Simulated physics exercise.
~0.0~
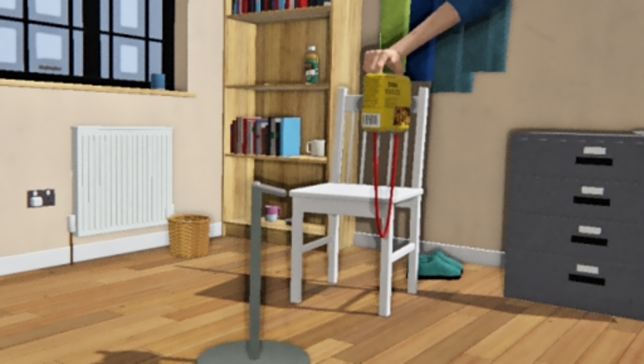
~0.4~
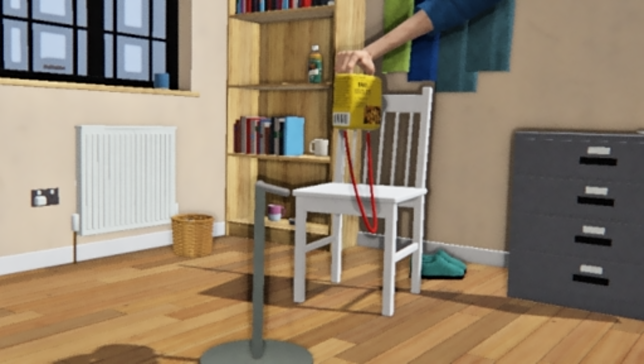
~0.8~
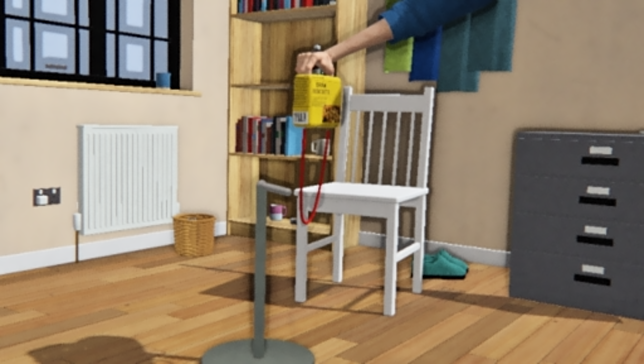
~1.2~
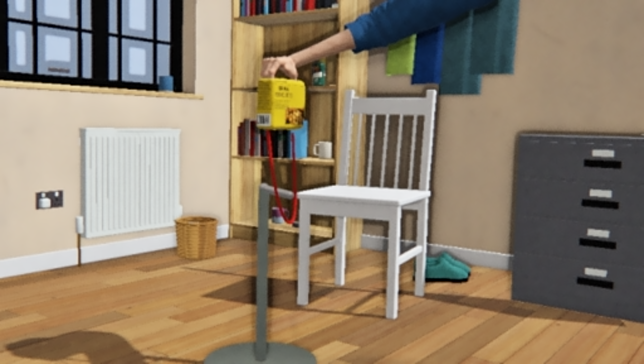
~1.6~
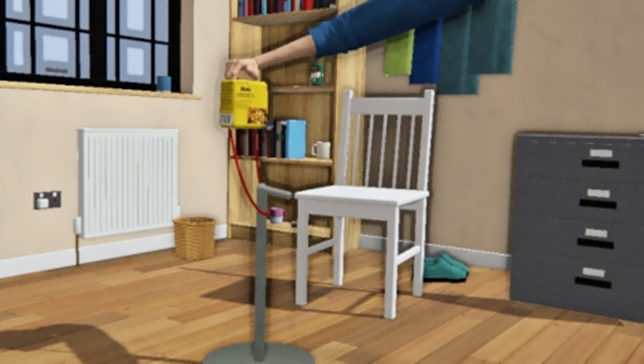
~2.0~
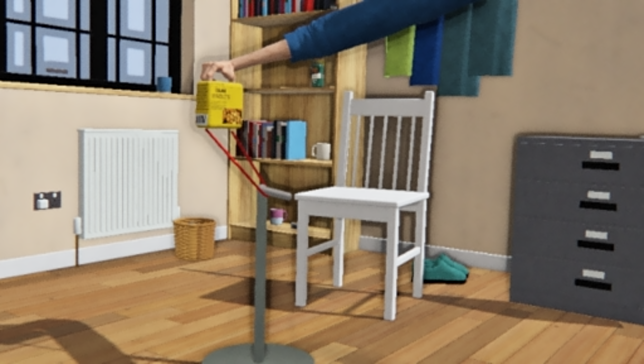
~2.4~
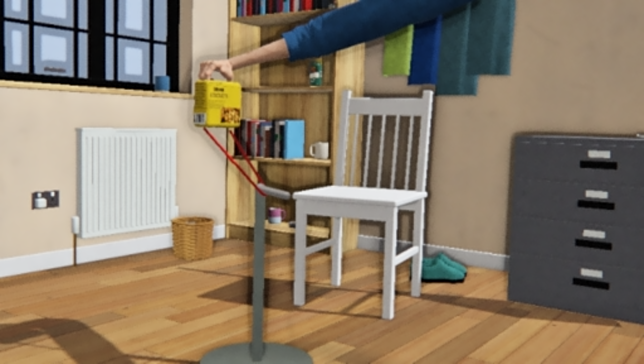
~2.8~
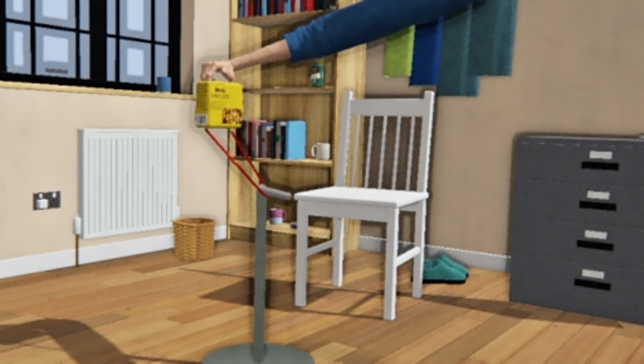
In a room with a wooden floor, a white chair stands before a bookcase, with a radiator to the left, a dark drawer cabinet to the right and a grey post in front. A hand in a blue sleeve reaches in from the upper right, holding a yellow pouch upright above the chair, a red loop hanging beneath it. The hand carries the pouch steadily left, over the post and beyond it. The trailing loop catches on the hook at the post's top and draws tight at a slant. The hand stops there, still holding the snagged pouch.
